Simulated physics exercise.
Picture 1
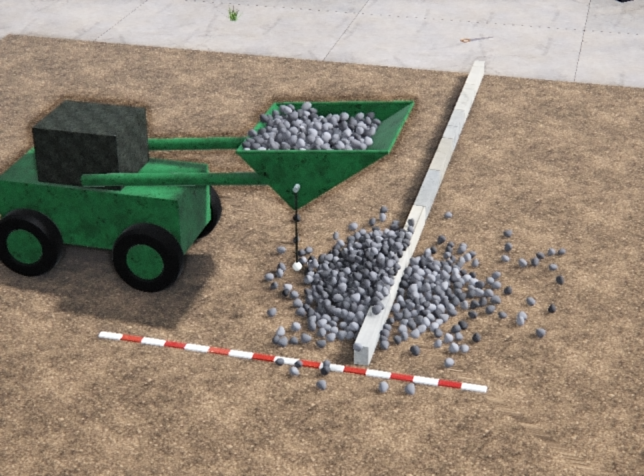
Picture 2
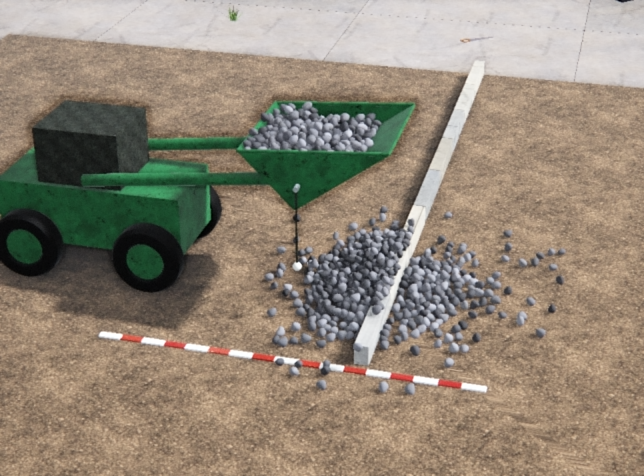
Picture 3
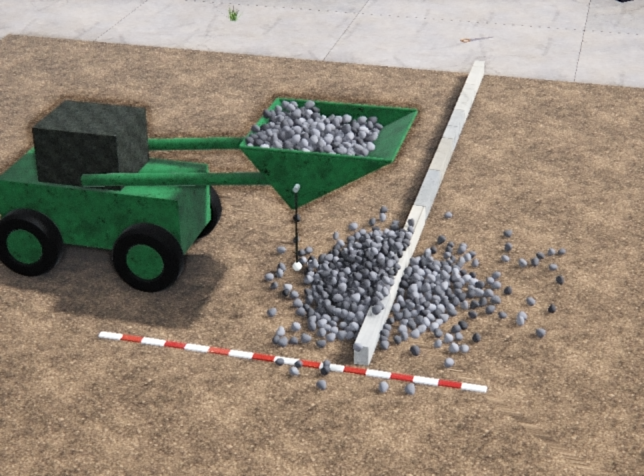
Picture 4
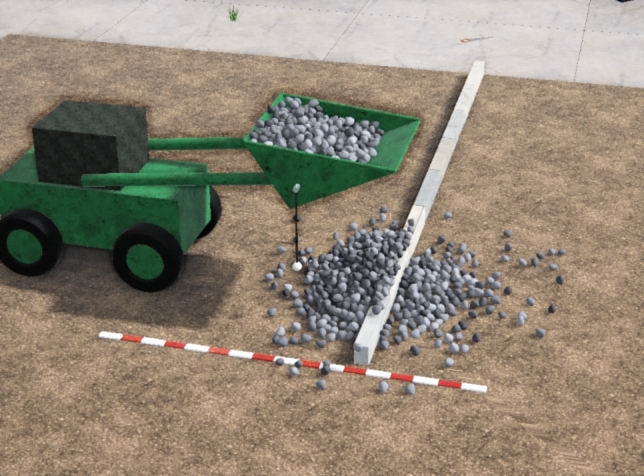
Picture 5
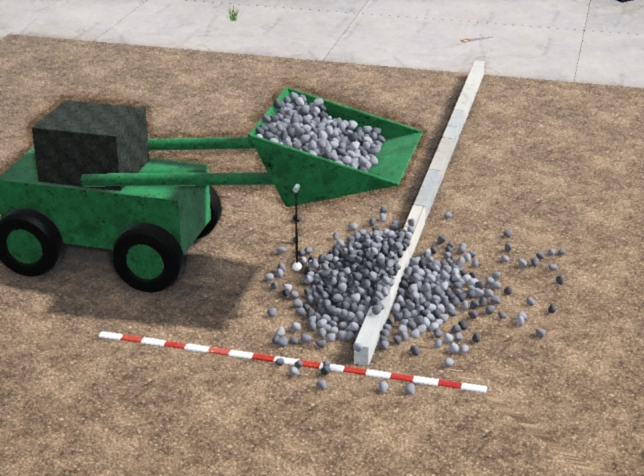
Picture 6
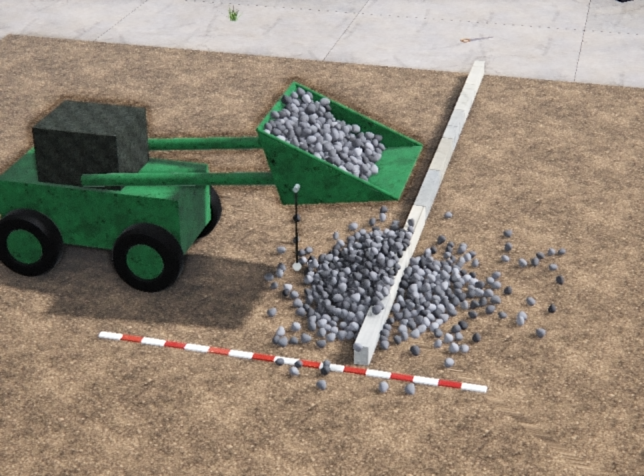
A green loader slowly tilts its stone-filled bucket downward to the right above a stone pile.
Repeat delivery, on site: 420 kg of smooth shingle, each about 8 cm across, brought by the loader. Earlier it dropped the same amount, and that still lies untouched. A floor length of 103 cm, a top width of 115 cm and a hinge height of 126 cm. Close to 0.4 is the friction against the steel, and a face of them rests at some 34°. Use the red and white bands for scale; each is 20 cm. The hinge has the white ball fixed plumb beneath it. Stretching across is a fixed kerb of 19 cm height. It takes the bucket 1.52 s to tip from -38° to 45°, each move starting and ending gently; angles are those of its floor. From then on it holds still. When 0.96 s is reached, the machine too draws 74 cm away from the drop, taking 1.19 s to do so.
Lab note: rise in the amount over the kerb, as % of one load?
Approximately 35 %.
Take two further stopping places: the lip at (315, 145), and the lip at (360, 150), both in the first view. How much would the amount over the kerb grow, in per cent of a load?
I'd expect near 0 per cent first and near 10 per cent next.
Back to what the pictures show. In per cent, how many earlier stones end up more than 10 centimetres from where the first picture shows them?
20 %.
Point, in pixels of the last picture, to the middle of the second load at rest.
Their middle rests near (366, 276).
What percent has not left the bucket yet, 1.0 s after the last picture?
Close to 10 per cent of the load.
Then, 0.5 s after the last picture the floor is at 32°; in per cent of one load, 99 in the bucket, 71 on this side of the kerb, 30 over the kerb; the foremost stones are at (549, 280).
Then, 1.0 s after the last picture the floor is at 45°; in per cent of one load, 10 in the bucket, 134 on this side of the kerb, 57 over the kerb; the foremost stones are at (549, 280).
Then, 2.0 s after the last picture the floor is at 45°; in per cent of one load, 0 in the bucket, 135 on this side of the kerb, 65 over the kerb; the foremost stones are at (558, 291).
Then, 4.6 s after the last picture the floor is at 45°; in per cent of one load, 0 in the bucket, 135 on this side of the kerb, 65 over the kerb; the foremost stones are at (558, 291). Net gain over the kerb, 35.
